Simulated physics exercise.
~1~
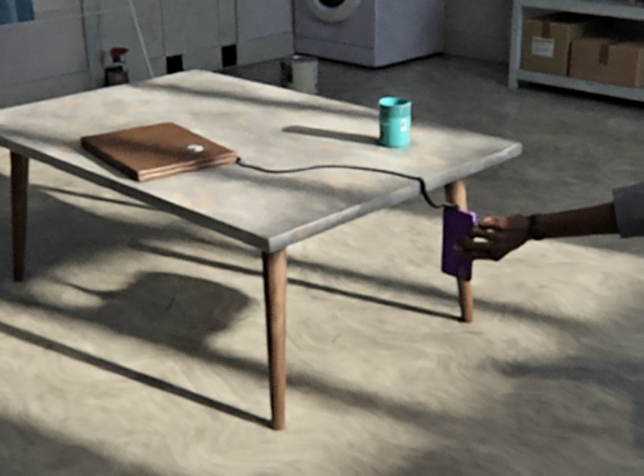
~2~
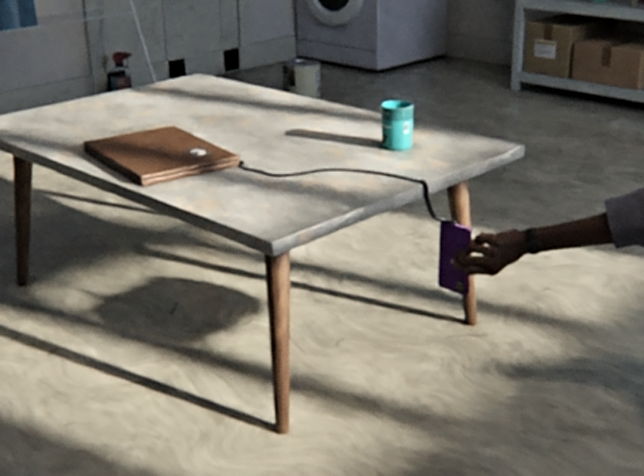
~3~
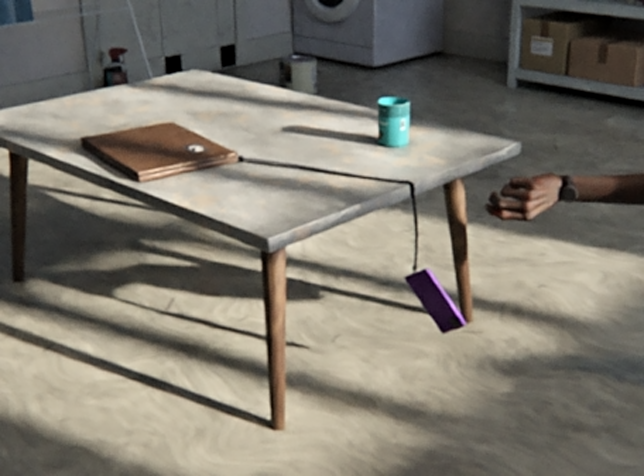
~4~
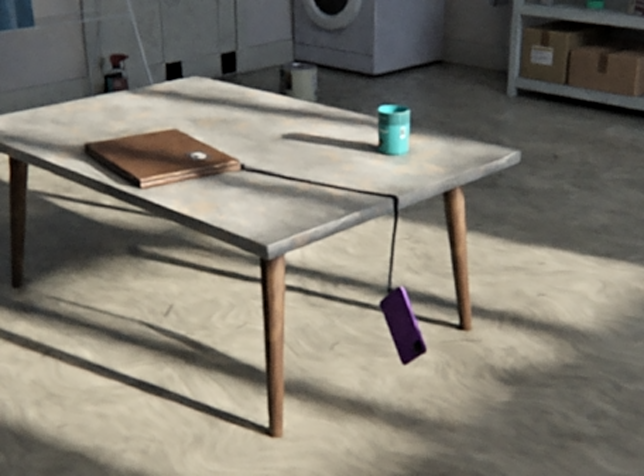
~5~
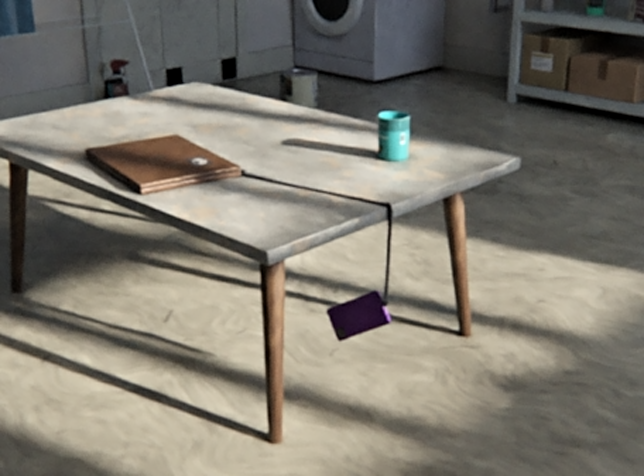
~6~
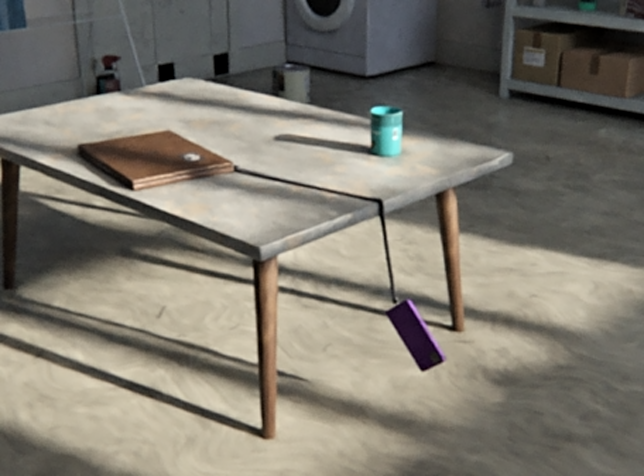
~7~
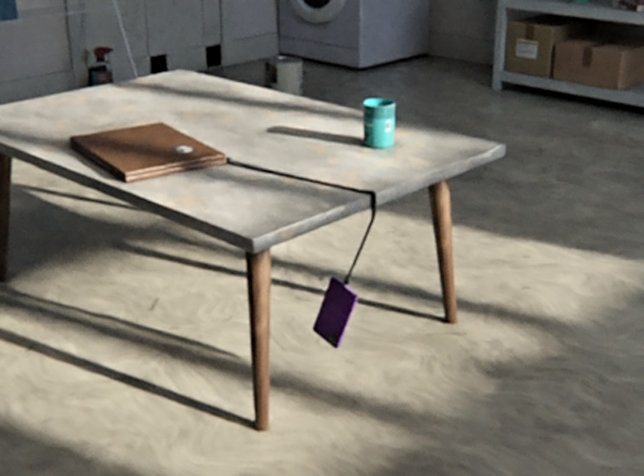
In a bare concrete room, a hand lowered a purple phone past a table's edge on a dark cord trailing from a brown laptop, then let go, and the phone swung back and forth, still dangling above the floor while the turquoise cup stayed put.
